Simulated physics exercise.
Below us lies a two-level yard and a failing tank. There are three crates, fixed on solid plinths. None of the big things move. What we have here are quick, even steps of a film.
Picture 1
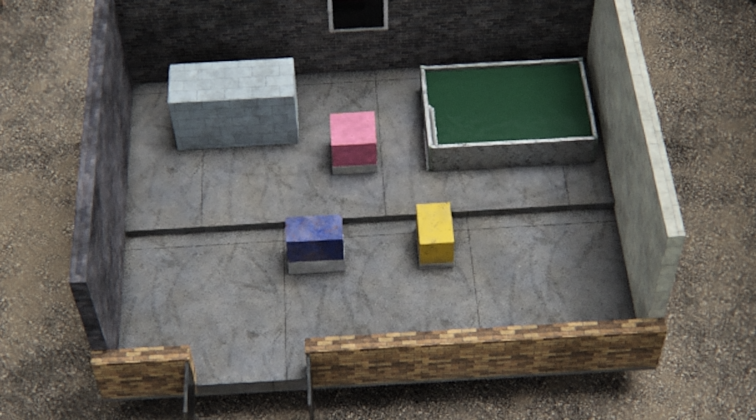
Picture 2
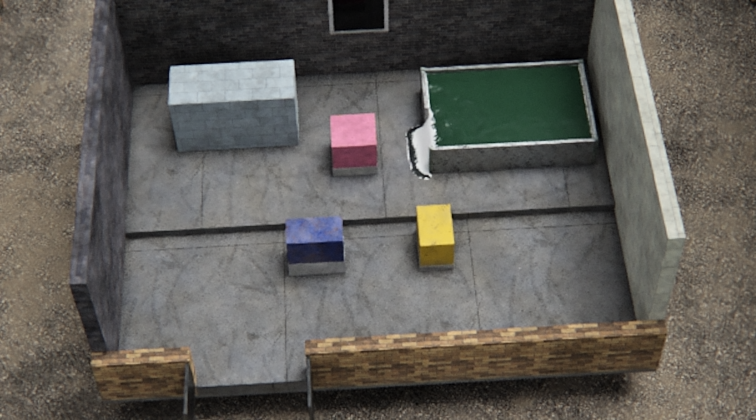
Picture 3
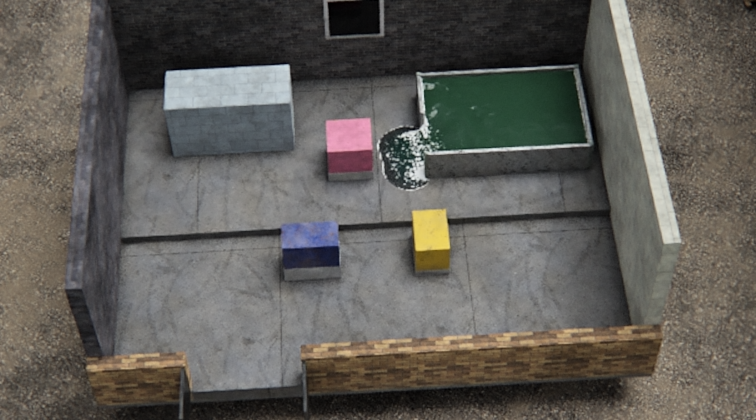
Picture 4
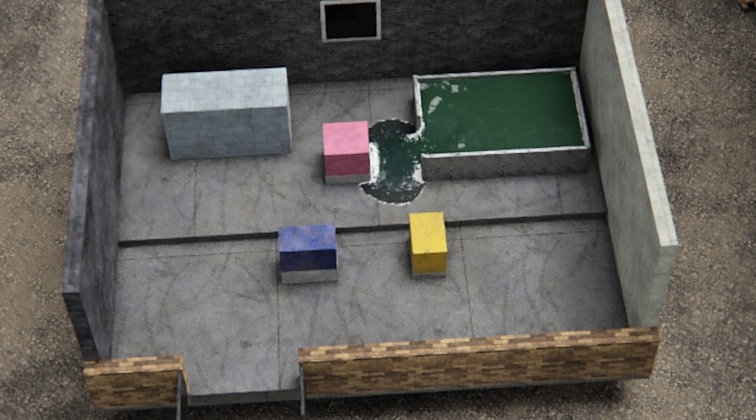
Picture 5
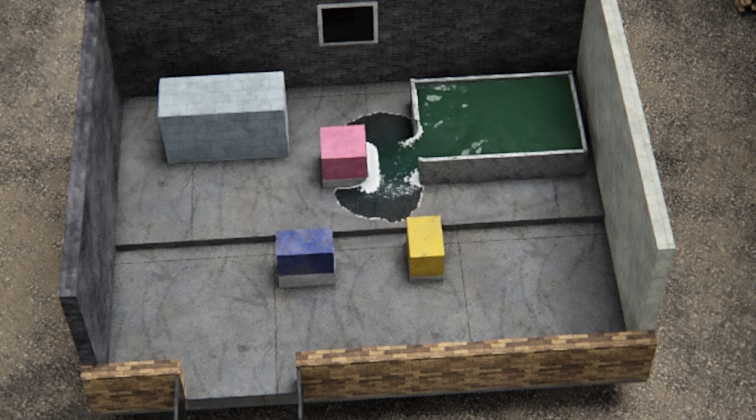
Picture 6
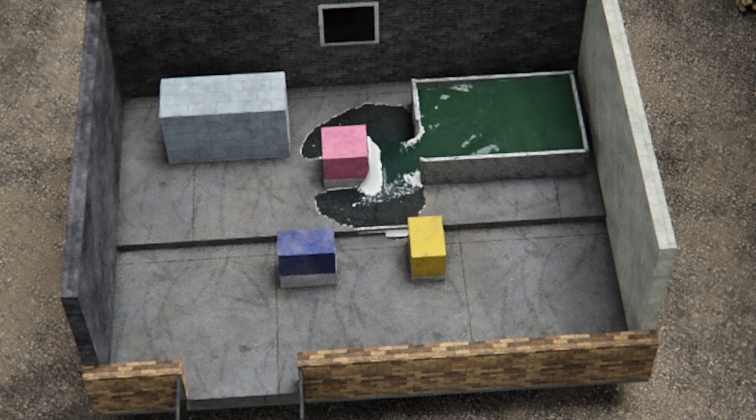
The clip opens on a walled, two-level yard seen from above, with still green water in a tank at upper right and pink, blue and yellow crates. Water bursts from the tank's left side and spreads across the floor to the pink crate, then curls around it and reaches the step.
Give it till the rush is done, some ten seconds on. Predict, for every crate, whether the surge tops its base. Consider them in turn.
As I see it, the pink crate is caught; the yellow crate is missed; the blue crate is missed.
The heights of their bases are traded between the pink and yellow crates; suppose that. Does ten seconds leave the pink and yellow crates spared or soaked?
In that case the pink one is flooded and the yellow one is left dry.
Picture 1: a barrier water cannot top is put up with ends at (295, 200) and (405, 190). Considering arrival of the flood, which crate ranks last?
I'd go with the one in blue.
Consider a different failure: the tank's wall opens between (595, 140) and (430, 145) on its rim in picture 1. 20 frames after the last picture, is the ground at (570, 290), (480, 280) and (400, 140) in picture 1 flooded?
Taken in turn, that's reached, reached, and finally not reached.
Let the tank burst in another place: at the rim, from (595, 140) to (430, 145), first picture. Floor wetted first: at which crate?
The yellow crate.
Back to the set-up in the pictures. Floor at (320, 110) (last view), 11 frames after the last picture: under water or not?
Answer: Flooding.
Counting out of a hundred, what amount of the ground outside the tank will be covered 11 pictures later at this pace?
I'd estimate some 30 per cent.
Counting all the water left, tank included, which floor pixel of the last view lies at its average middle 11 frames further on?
The water's middle lies around (447, 154).
A moment on, water covers 15 % of the floor; the pink crate water round its plinth, the yellow crate water round its plinth, the blue crate water round its plinth.
Next, water covers 30 % of the floor; the pink crate water round its plinth, the yellow crate water round its plinth, the blue crate water round its plinth.
Then, water covers 50 % of the floor; the pink crate water round its plinth, the yellow crate water round its plinth, the blue crate water round its plinth.
Later, water covers 80 % of the floor; the pink crate water round its plinth, the yellow crate water round its plinth, the blue crate water round its plinth.
In the end, water covers 90 % of the floor; the pink crate was topped, the yellow crate stayed above the water, the blue crate stayed above the water.
